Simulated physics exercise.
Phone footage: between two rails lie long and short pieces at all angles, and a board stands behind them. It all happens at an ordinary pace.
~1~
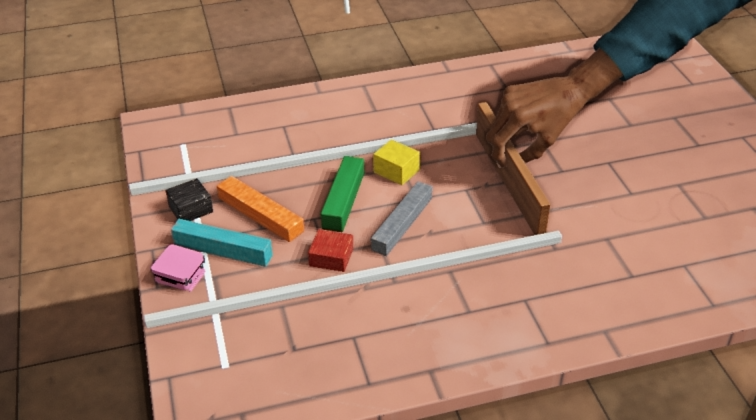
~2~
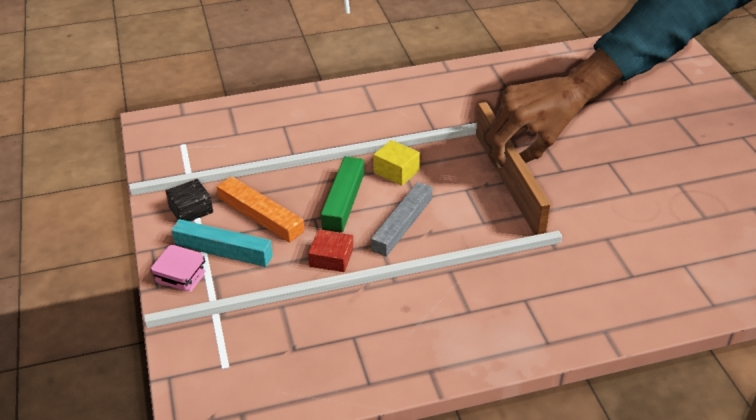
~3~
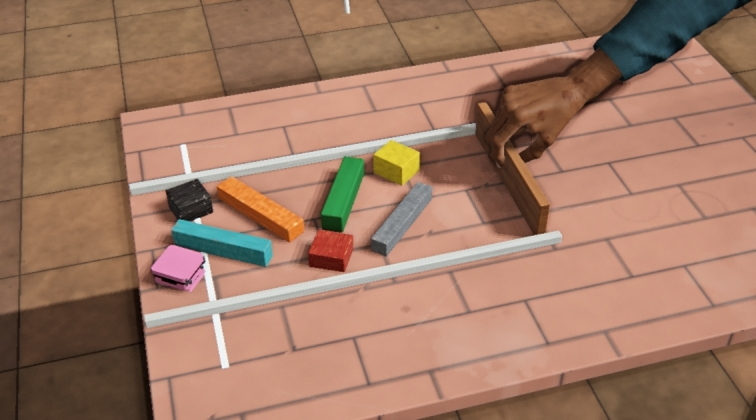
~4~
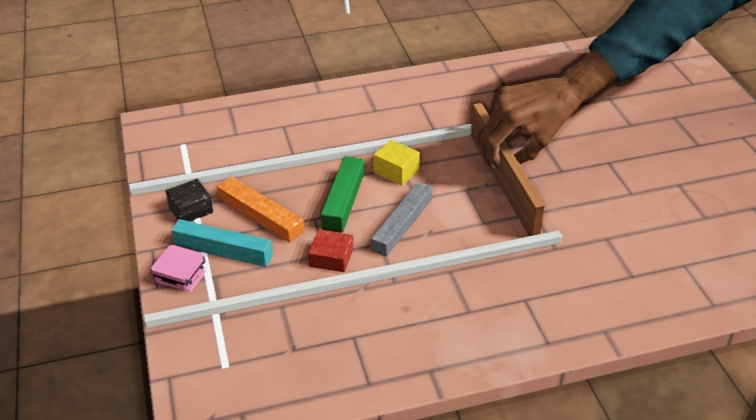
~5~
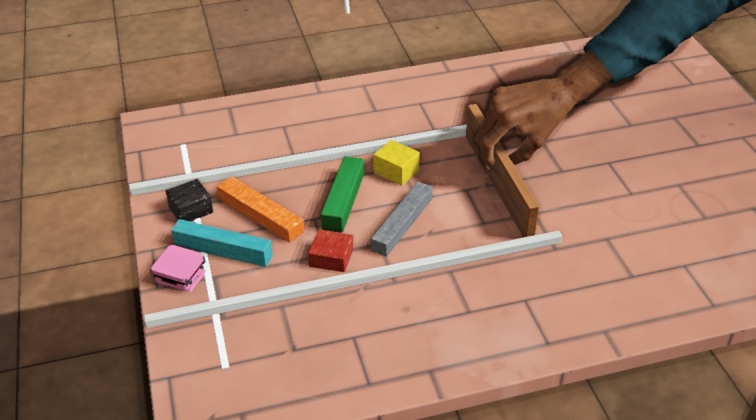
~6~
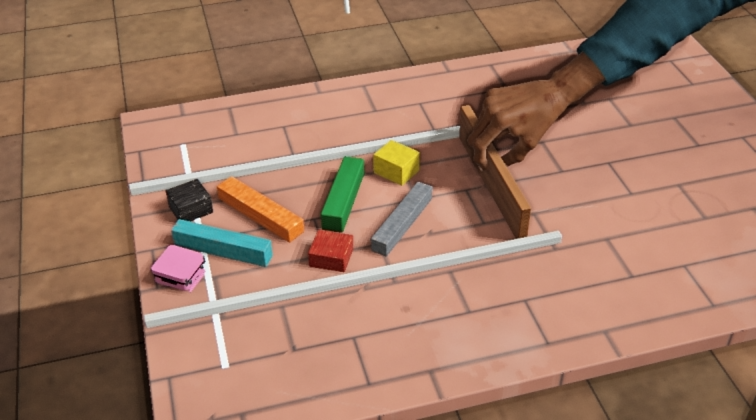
A hand in a teal sleeve grips a brown board on a pink brick-patterned slab over brown tiles, seen from above at an angle. Between two pale rails lie yellow, green, grey and red pieces nearer the board, with orange, turquoise, black and pink ones at left by a white line. The hand slides the board slightly left, while the pieces and camera stay still.
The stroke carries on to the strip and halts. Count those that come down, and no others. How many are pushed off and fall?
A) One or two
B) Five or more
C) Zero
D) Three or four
D, three or four.
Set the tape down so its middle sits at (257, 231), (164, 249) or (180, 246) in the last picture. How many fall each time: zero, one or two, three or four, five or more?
The counts for the three tapes are not one, five or over and three to four.
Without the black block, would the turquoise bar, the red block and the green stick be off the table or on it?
The turquoise bar comes off; the red block stays put; the green stick stays put.
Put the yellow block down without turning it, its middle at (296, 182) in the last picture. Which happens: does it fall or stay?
I reckon the yellow block stays in place.
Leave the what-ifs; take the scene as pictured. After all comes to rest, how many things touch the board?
It's 2.
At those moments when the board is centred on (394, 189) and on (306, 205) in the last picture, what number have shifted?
Counts: 3 and 6.
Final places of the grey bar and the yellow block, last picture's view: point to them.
In the last picture the grey bar sits around (196, 261) and the yellow block around (177, 195).
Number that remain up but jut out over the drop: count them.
The tally is 1.
A little later, none off yet; pink case at rest near (179, 270); black block at rest near (190, 202); turquoise bar at rest near (222, 243).
When it is over, the number that fall off is three or four; down, turquoise bar, black block and pink case.
